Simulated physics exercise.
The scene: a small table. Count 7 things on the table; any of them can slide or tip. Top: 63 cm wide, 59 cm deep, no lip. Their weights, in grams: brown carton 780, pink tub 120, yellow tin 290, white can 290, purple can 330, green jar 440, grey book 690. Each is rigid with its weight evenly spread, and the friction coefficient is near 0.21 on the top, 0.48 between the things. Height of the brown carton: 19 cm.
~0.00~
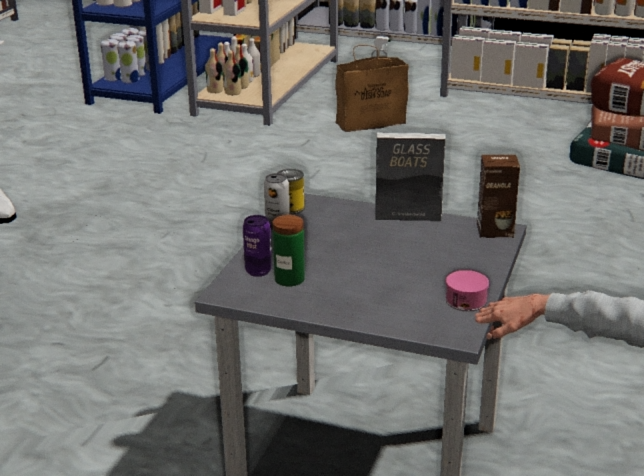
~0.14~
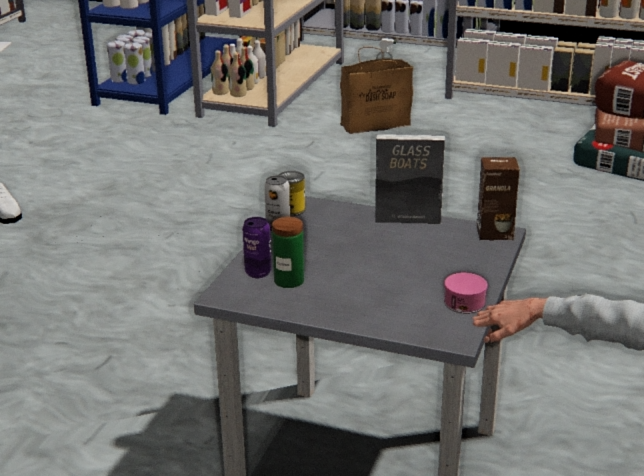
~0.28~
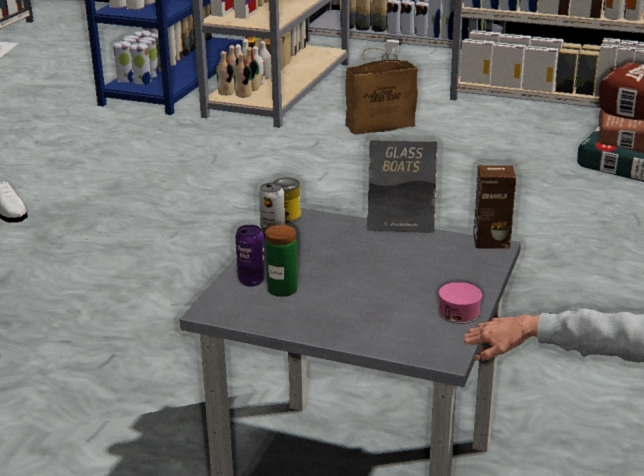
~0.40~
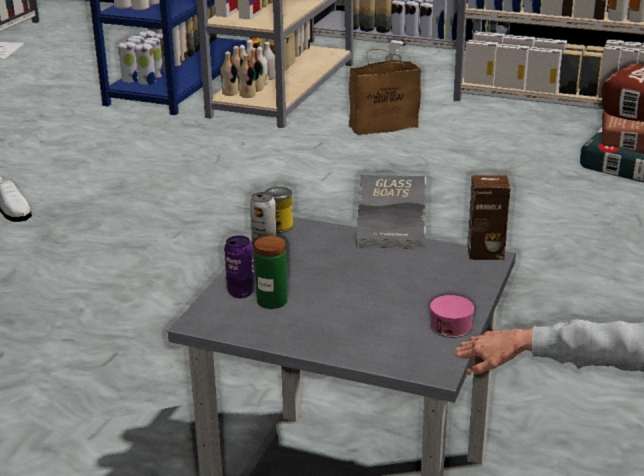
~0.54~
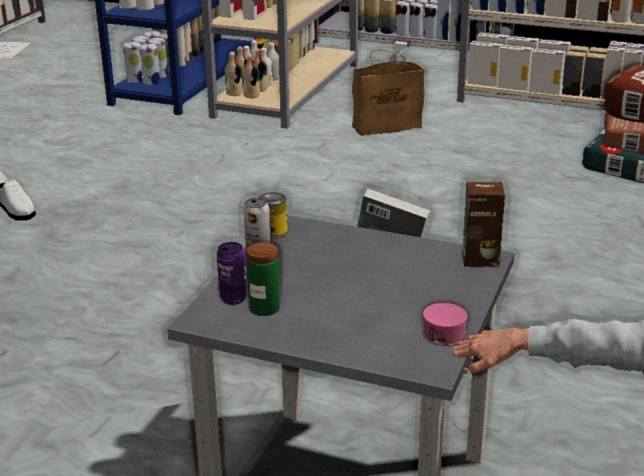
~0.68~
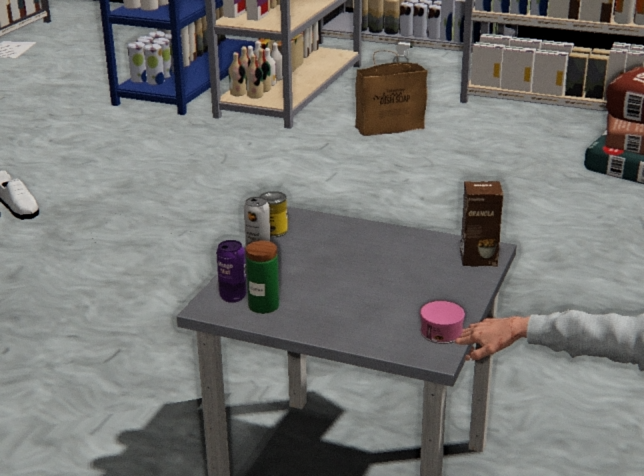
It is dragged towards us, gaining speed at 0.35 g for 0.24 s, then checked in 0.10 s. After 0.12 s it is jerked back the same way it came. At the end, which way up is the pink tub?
The pink tub keeps standing.
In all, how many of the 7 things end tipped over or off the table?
That comes to 1.
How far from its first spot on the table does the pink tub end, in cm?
About 6 cm.
Around 0.78 s, table along by 2 cm; pink tub shifted 9 cm near (446, 316); brown carton shifted 9 cm; green jar shifted 9 cm.
Around 0.88 s, pink tub shifted 8 cm near (450, 308); brown carton shifted 8 cm; green jar shifted 8 cm.
Around 1.08 s, pink tub shifted 6 cm near (452, 304); brown carton shifted 7 cm; green jar shifted 6 cm.
Finally (1.5 s), off the table and tipped over, grey book; not toppled but over 5 cm from the start, brown carton, pink tub, yellow tin, white can, purple can and green jar. In the last view, pink tub near (452, 304).
